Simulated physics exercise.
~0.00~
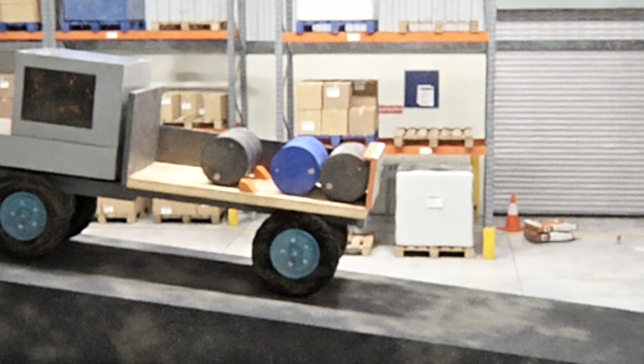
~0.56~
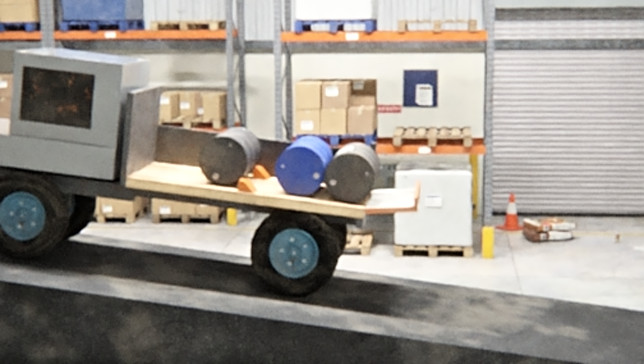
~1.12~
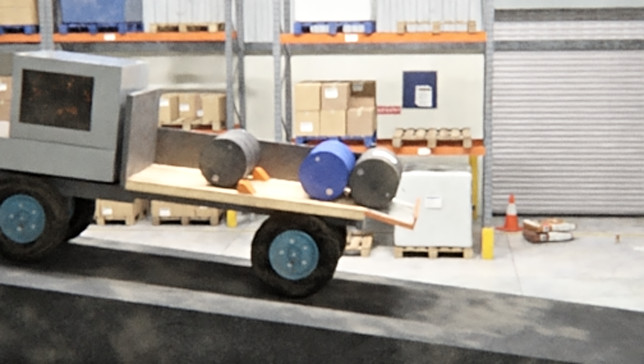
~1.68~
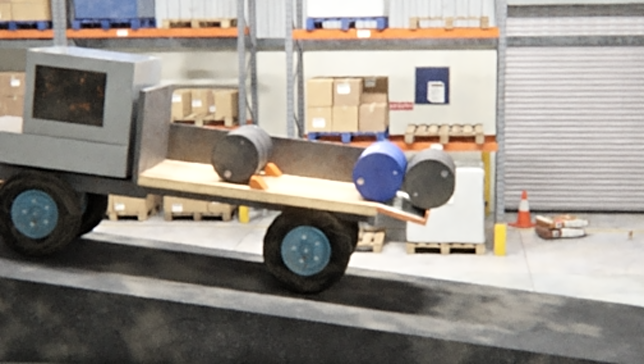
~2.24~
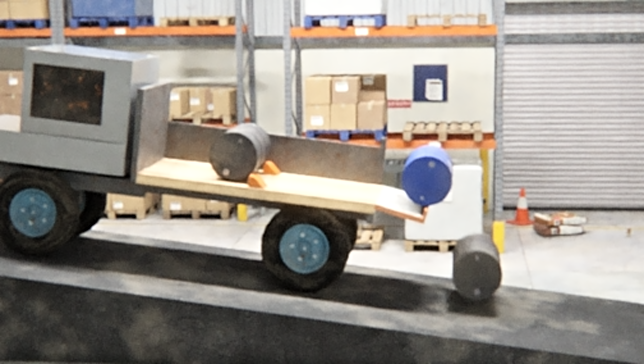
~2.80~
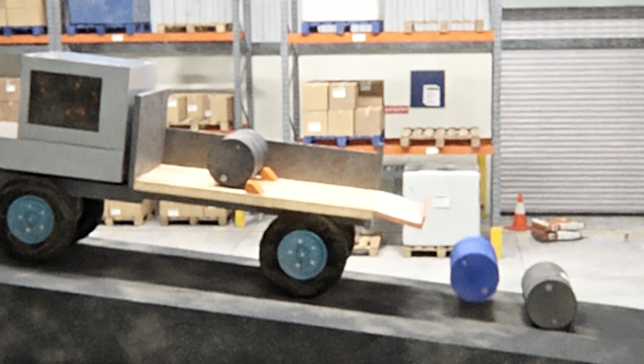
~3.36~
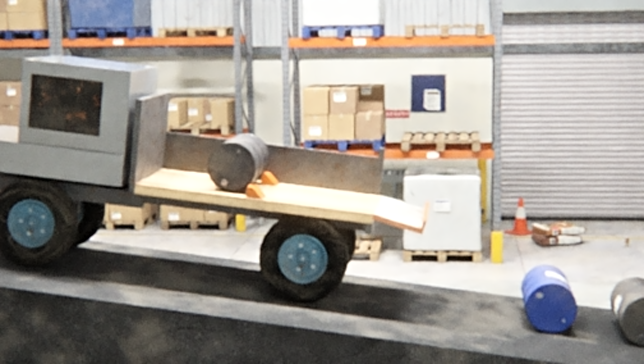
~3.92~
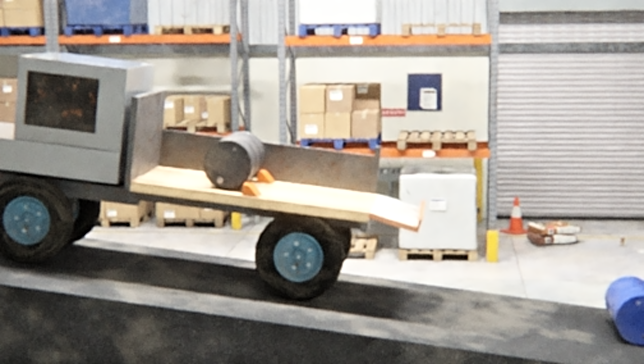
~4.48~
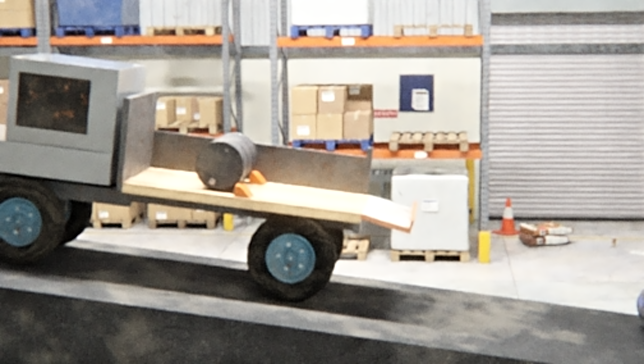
In a warehouse, a flatbed truck stands on a ramp sloping down to the right as its tailgate drops open; a dark drum and then a blue one roll off the back and away down the ramp, while another dark drum stays on the bed against an orange chock.
